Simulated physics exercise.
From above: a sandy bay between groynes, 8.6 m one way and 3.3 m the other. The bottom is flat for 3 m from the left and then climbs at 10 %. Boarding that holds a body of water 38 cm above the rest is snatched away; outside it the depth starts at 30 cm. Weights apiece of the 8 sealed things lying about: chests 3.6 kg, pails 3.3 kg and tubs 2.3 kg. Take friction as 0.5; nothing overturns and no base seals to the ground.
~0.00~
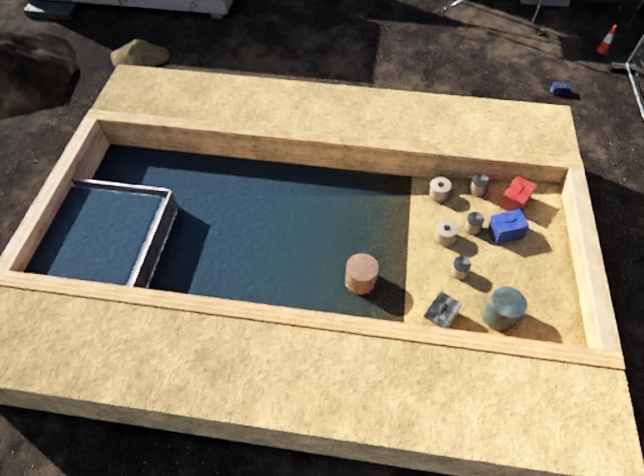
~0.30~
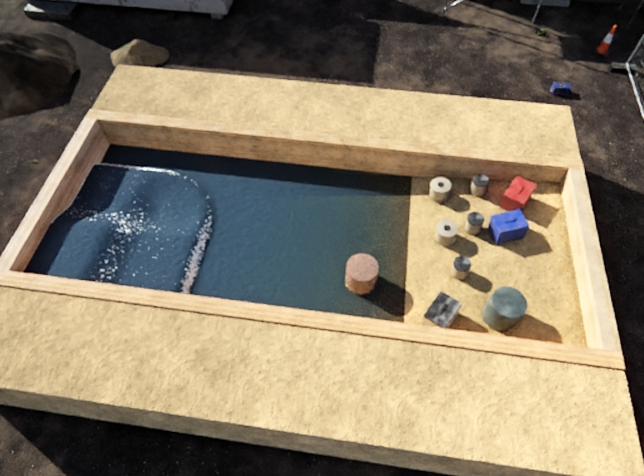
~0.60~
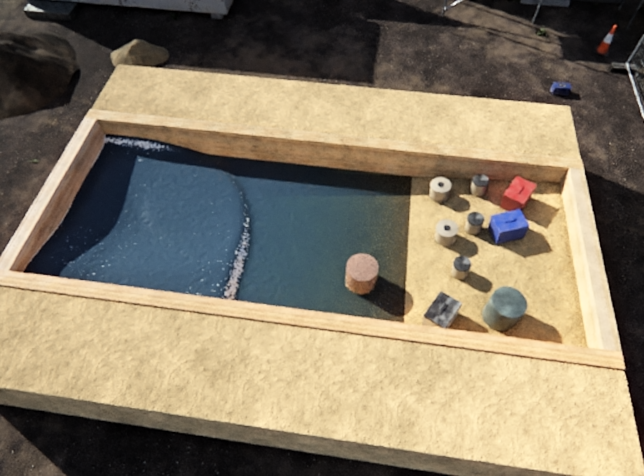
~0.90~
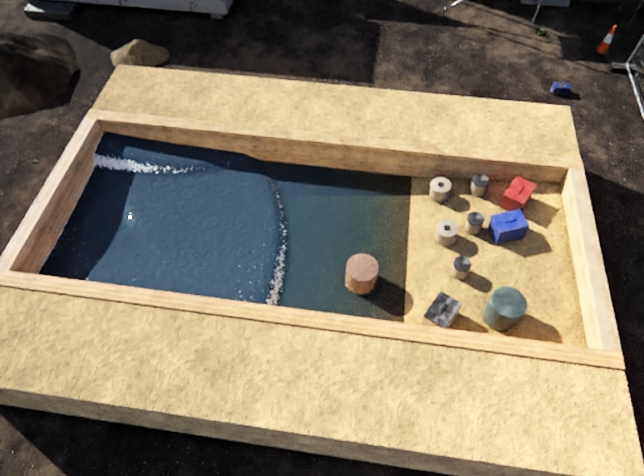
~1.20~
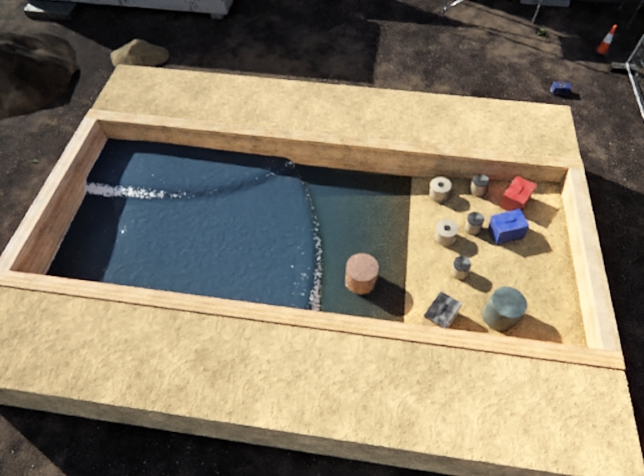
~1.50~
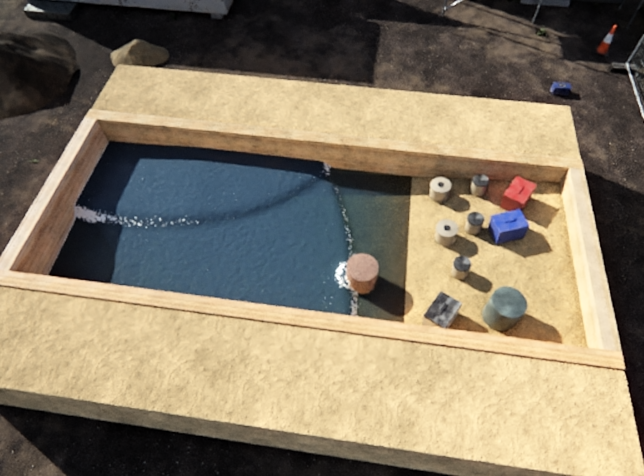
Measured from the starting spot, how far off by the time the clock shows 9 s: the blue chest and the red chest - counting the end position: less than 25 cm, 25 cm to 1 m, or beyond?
The blue chest ends far away, the red chest travels far.
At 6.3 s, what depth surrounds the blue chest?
Roughly 5 cm.
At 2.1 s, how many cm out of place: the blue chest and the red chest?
About 0 and 0 cm.
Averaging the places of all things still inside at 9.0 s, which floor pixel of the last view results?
At about (374, 258).
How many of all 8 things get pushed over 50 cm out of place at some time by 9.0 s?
8 of them.
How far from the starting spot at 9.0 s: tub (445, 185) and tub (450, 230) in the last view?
In turn: 250 cm, 200 cm.
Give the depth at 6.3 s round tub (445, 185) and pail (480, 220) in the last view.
Roughly 5 and 6 cm.
After 2.1 s the blue chest is near (512, 221), 0.0 m from its start, aground; the red chest is near (523, 190), 0.0 m from its start, aground; 0 afloat.
After 4.0 s the blue chest is near (536, 232), 0.4 m from its start, afloat; the red chest is near (562, 199), 0.6 m from its start, afloat; 8 afloat.
After 6.3 s the blue chest is near (498, 278), 1.2 m from its start, afloat; the red chest is near (468, 225), 1.2 m from its start, afloat; 7 afloat.
After 9.0 s the blue chest is near (398, 285), 2.2 m from its start, afloat; the red chest is near (310, 194), 3.6 m from its start, afloat; 6 afloat.
